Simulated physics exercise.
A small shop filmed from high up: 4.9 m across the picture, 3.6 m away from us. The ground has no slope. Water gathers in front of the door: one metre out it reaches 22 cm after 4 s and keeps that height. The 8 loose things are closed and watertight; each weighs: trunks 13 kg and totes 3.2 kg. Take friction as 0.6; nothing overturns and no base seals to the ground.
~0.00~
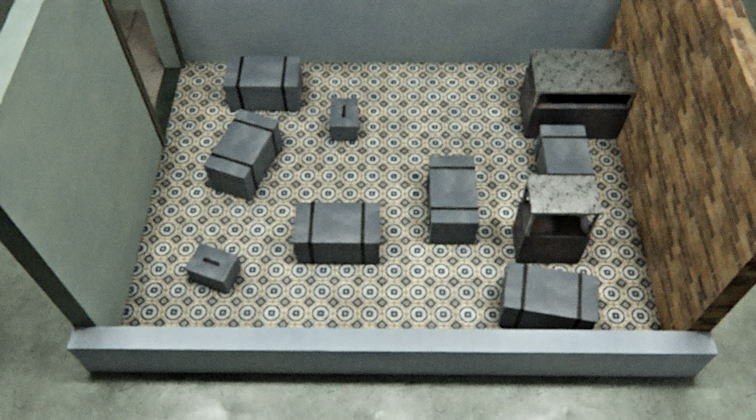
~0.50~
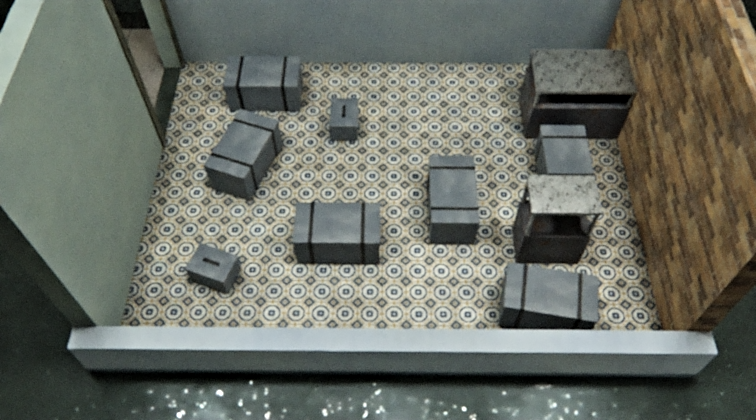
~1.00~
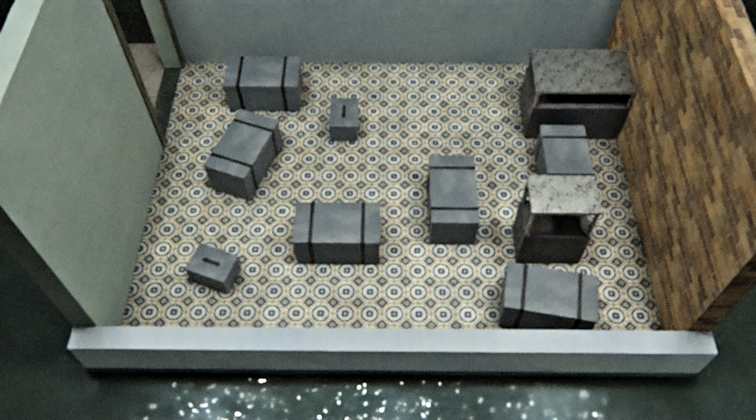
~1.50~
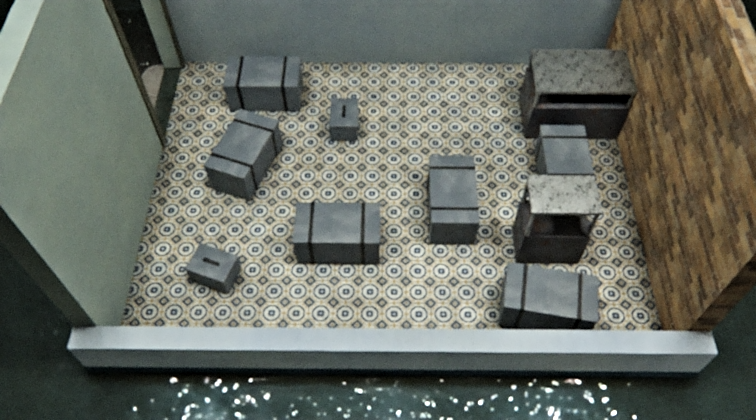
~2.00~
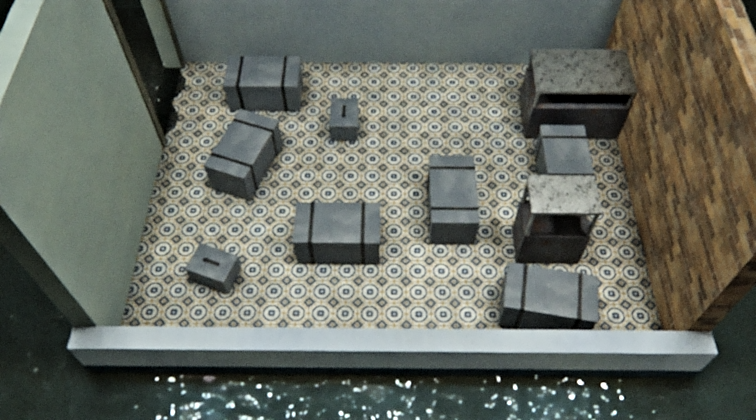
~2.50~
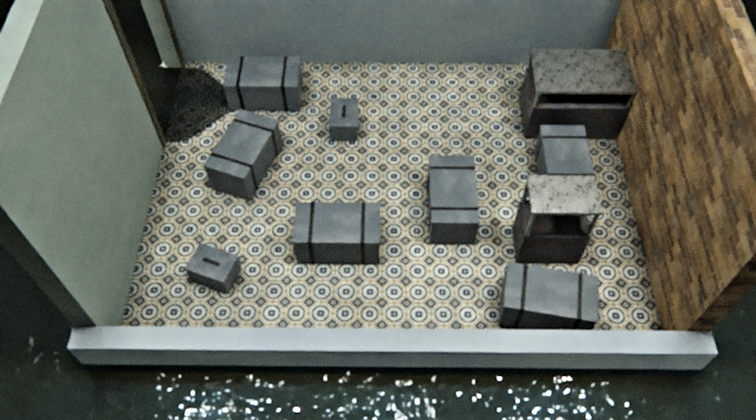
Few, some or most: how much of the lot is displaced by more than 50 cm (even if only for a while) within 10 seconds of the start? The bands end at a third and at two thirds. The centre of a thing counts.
Share: From one to two thirds.
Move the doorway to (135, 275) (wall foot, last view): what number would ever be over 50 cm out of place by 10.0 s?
In that case 4 of them.
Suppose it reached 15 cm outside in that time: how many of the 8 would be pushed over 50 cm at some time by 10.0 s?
In that case 3 of them.
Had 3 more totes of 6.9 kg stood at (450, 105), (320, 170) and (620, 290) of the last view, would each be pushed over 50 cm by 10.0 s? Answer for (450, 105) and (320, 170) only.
In turn: More, over.
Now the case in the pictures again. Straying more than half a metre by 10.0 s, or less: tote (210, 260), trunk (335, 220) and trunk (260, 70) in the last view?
In that order: Under, short of it, past it.
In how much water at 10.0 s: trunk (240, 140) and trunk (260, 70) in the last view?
About 4 and 11 cm.
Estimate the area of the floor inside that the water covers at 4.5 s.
Some 5.0 m2.
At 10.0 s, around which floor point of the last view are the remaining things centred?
Around (439, 240).
After 3.5 s 0 of 8 are over 50 cm from their spots; 0 afloat.
After 4.5 s 1 of 8 are over 50 cm from their spots; 1 afloat.
After 7.0 s 3 of 8 are over 50 cm from their spots; 3 afloat.
After 10.0 s 5 of 8 are over 50 cm from their spots, and 5 have been at some point; 5 afloat.
